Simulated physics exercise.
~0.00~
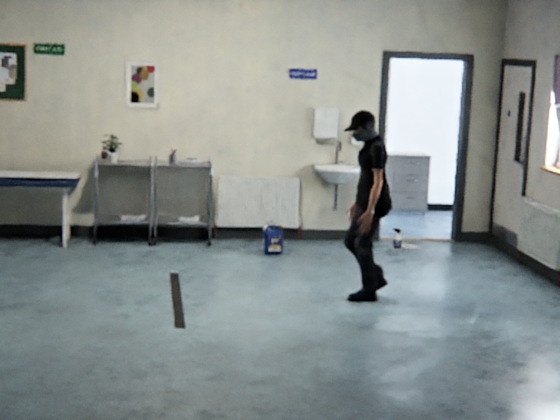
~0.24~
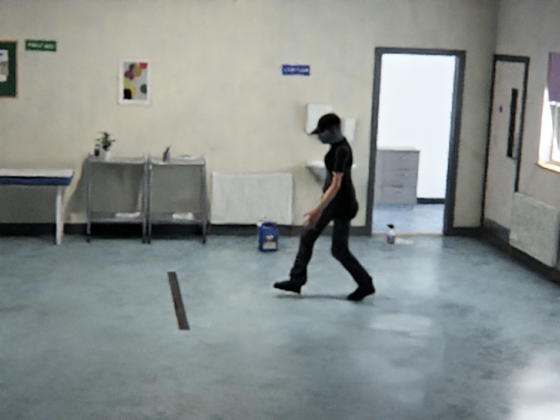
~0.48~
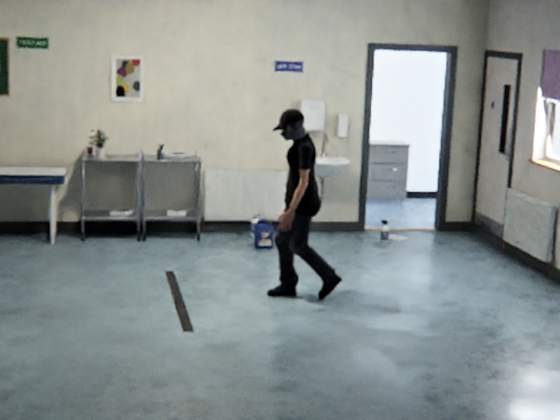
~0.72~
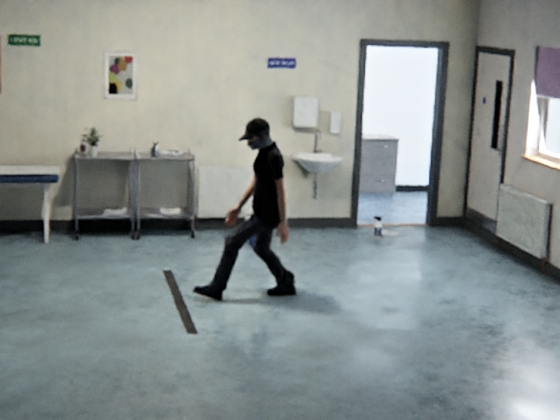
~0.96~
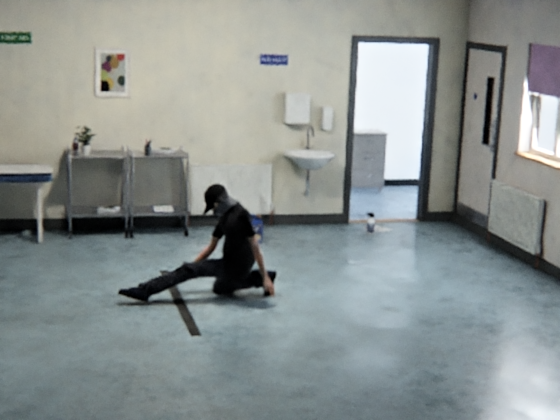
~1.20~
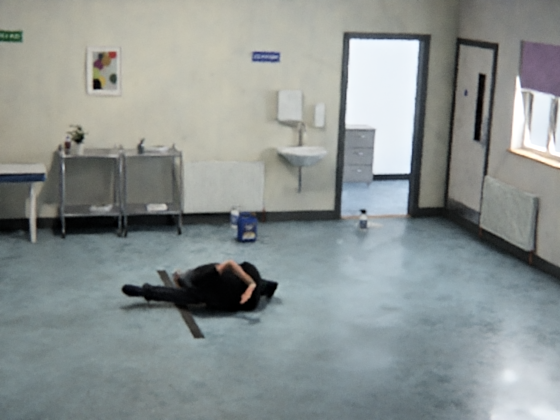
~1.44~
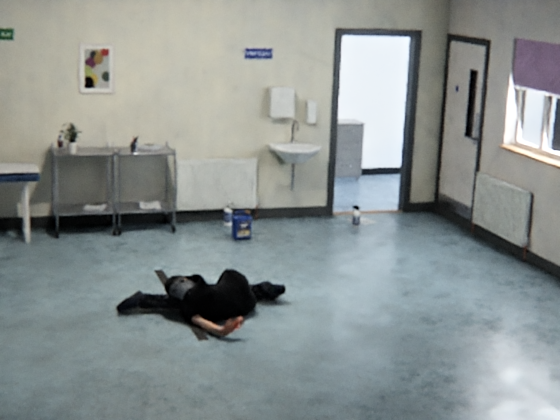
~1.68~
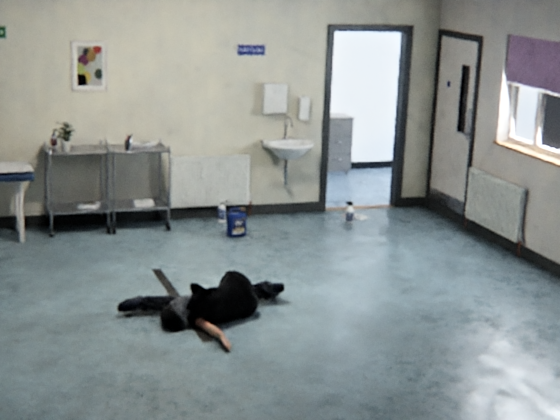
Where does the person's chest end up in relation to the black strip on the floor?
The person's chest ends up short of the black strip, on the right side of it, and does not pass over.
